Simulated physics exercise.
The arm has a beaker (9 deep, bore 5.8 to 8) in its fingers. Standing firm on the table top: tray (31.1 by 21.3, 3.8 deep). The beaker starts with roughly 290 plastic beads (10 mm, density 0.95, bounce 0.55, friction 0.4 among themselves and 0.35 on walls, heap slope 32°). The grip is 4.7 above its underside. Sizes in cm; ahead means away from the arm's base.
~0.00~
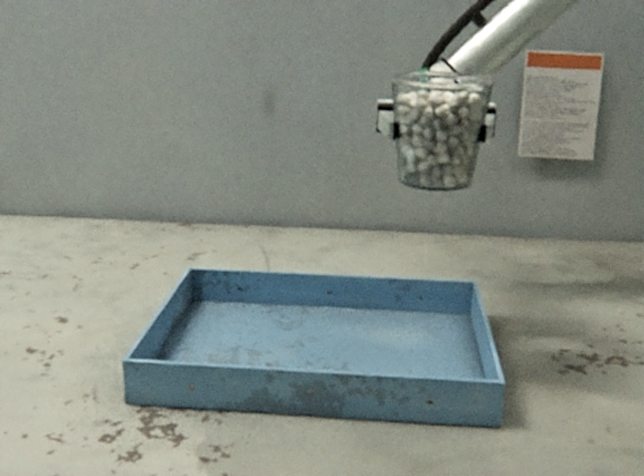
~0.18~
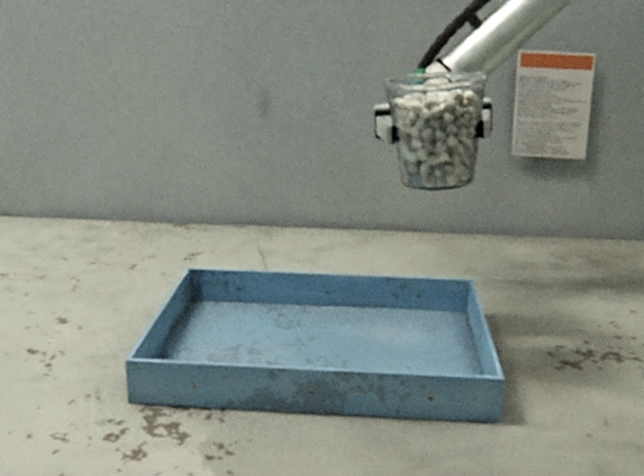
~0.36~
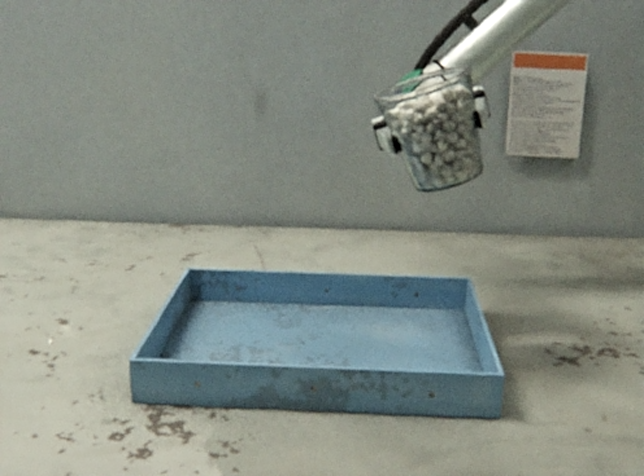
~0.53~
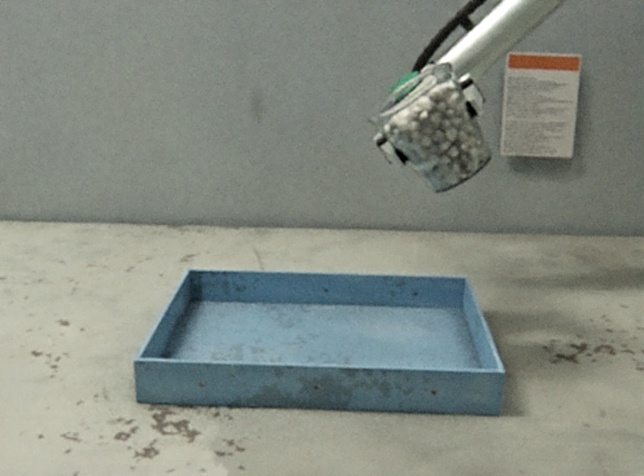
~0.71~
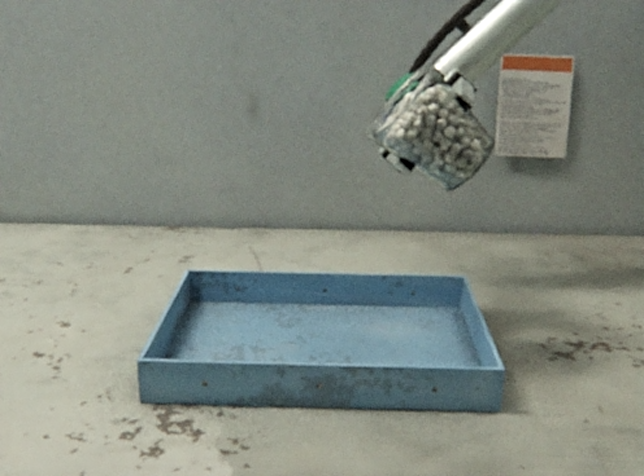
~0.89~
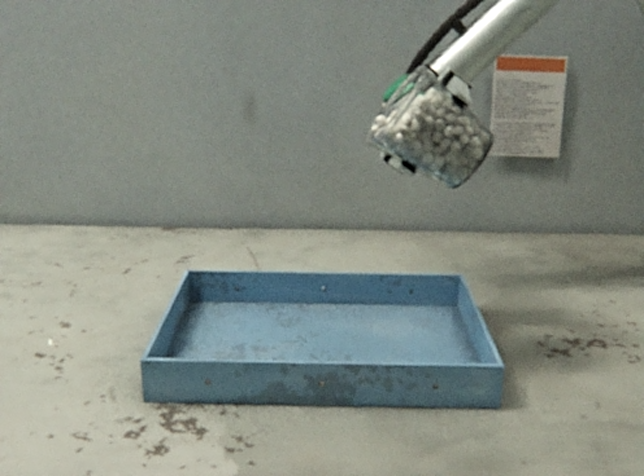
On a worn table top, a robot arm tilting a clear beaker of pale beads steeply leftward above an empty blue tray.
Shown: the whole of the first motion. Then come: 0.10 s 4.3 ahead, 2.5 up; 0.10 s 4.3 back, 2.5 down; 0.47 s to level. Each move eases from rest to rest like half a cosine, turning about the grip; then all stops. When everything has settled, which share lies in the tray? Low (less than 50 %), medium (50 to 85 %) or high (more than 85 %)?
Answer: Medium; 50 to 85 % of the plastic beads finish in the tray.
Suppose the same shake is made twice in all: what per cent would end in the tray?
In that case some 75 per cent.
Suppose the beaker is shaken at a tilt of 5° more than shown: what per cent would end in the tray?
Then about 75 per cent.
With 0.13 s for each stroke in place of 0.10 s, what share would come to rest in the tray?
In that case some 40 per cent.
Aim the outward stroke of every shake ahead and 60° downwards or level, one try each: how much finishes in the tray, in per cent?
Some 5 and 35 per cent.
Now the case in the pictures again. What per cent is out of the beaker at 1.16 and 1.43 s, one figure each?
About 70, 70.
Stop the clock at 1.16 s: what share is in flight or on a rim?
About 68 per cent.
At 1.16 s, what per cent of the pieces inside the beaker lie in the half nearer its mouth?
Some 55 per cent.
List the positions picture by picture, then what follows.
In the first frame, beaker middle at (438, 133), level; upper third of the load around (440, 105), from x 405 to 480, top at y 90; 292 in the beaker.
In the second frame, beaker middle at (437, 133), tilted 5° forward; upper third of the load around (437, 105), from x 400 to 475, top at y 90.
In the third frame, beaker middle at (436, 133), tilted 19° forward; upper third of the load around (435, 107), from x 390 to 475, top at y 85.
In the fourth frame, beaker middle at (436, 133), tilted 36° forward; upper third of the load around (433, 109), from x 390 to 480, top at y 90.
In the fifth frame, beaker middle at (436, 134), tilted 50° forward; upper third of the load around (429, 112), from x 390 to 485, top at y 90.
In the sixth frame, beaker middle at (435, 134), tilted 55° forward; upper third of the load around (428, 115), from x 375 to 485, top at y 90; 292 in the beaker.
After 1.16 s, tilted 52° forward, highest piece 24 above the table; 92 in the beaker, 200 in flight or on a rim.
After 1.43 s, tilted 10° forward, highest piece 25 above the table; 198 in the tray, 87 in the beaker, 2 on the table or floor, 5 in flight or on a rim.
After 1.76 s, level, highest piece 23 above the table; 200 in the tray, 87 in the beaker, 5 on the table or floor.
After 2.81 s, level, highest piece 23 above the table; 200 in the tray, 87 in the beaker, 5 on the table or floor.
At rest, 200 in the tray, 87 in the beaker, 5 on the table or floor. That is 68 % in the tray.
